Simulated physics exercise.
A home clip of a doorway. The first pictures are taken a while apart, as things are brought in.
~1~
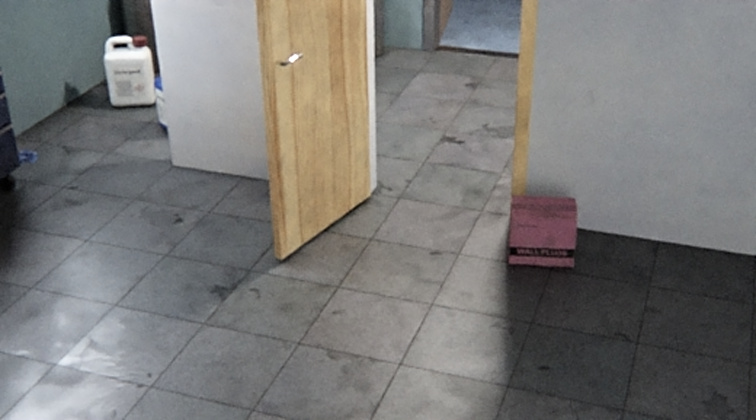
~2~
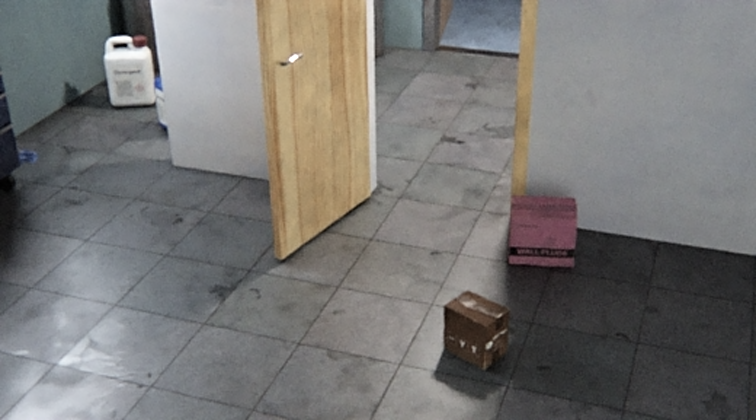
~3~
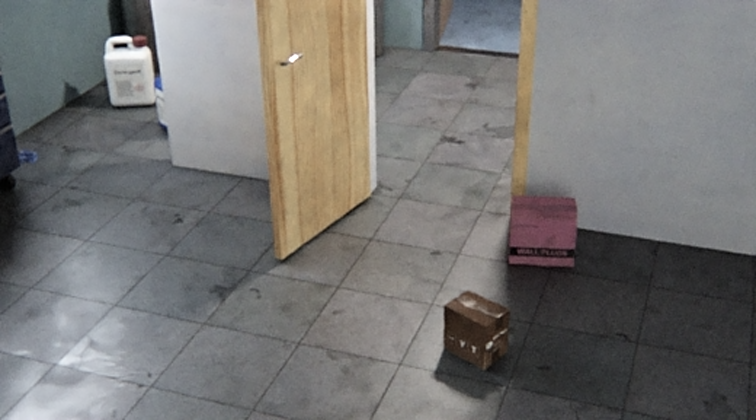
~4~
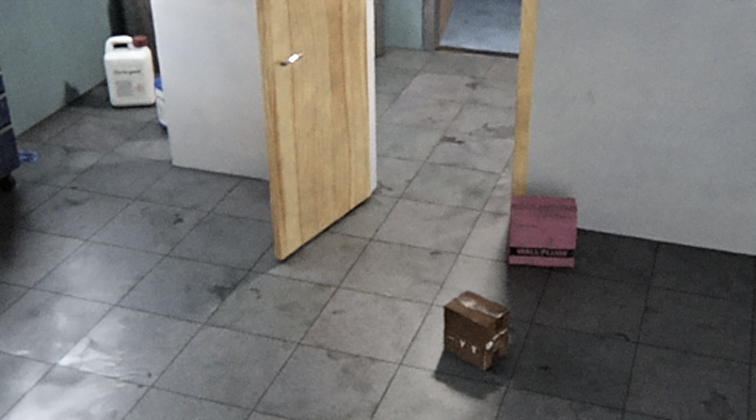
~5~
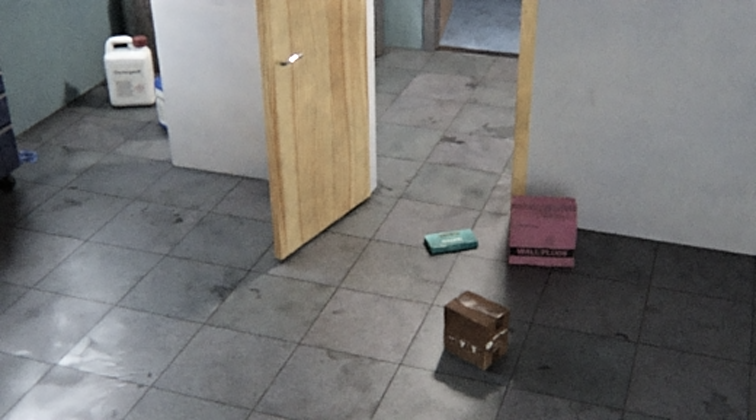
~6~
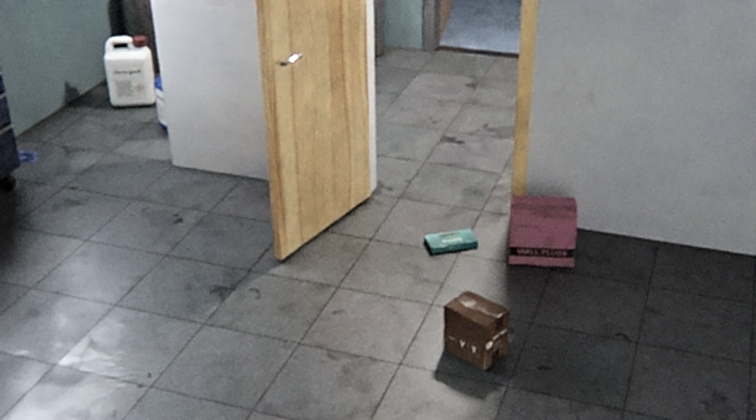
Doorway with a wooden door standing open and still, a pink box by the wall, a brown parcel then a turquoise packet appearing.
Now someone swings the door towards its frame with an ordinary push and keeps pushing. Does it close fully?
In the end the door is blocked.
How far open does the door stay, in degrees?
About 20°.
Then, 0.70 s past the last view, open by 80°.
Then, 1.30 s past the last view, open by 42°; turquoise packet displaced a little near (454, 240).
Then, 1.50 s past the last view, open by 30°; turquoise packet displaced about its own width near (474, 230).
Then, 1.60 s past the last view, open by 24°; turquoise packet displaced about its own width near (484, 225).
Finally, open by 18°; moved from the start, turquoise packet; the other 2 still in place. Final places as the last picture's camera would see them, turquoise packet near (491, 221).
